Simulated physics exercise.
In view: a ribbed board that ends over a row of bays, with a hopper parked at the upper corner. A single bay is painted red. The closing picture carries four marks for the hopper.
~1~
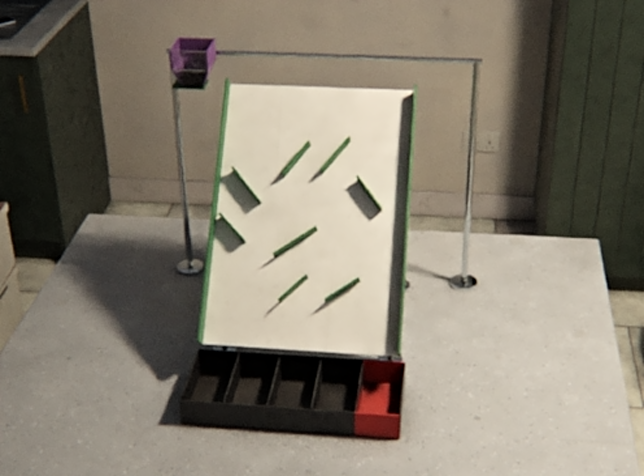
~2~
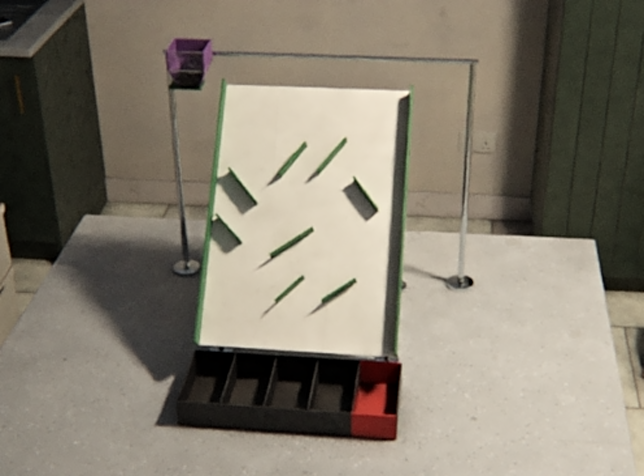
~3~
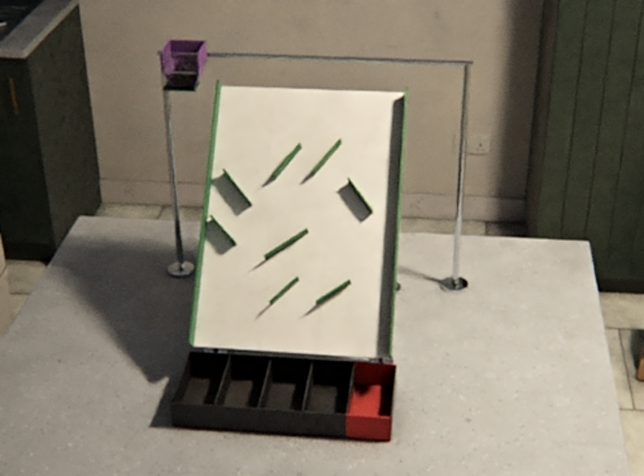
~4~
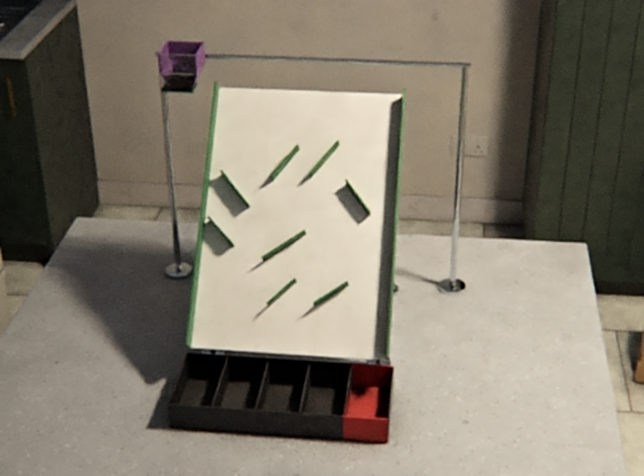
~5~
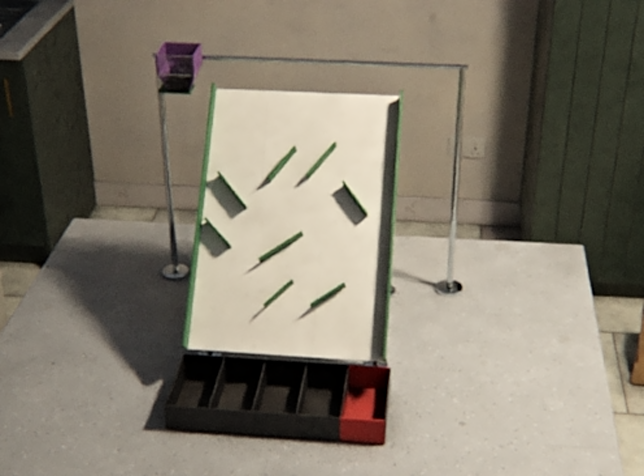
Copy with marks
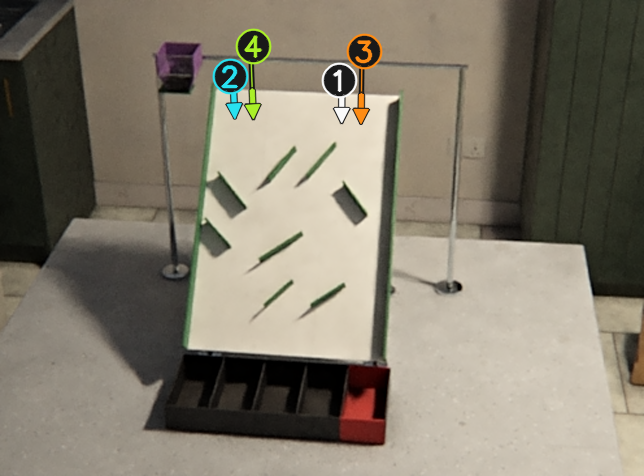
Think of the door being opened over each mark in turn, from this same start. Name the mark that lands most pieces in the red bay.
The answer is mark 3.
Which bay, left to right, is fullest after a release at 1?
It is the first one.
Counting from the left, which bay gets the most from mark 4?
It is the first one.
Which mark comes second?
1.
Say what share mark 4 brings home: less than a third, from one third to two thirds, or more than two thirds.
It is less than a third.
On the marked copy, mark 1 meets the board at (341, 117); mark 2 meets the board at (234, 113); mark 3 meets the board at (361, 118); mark 4 meets the board at (253, 113).
If 1 is chosen, close to a quarter in the red bay, close to two thirds in other bays, a small share outside the box.
If 2 is chosen, none at all in the red bay, the bulk in other bays, a small share outside the box.
If 3 is chosen, close to two thirds in the red bay, close to a quarter in other bays, a small share outside the box.
If 4 is chosen, none at all in the red bay, the bulk in other bays, a small share outside the box.
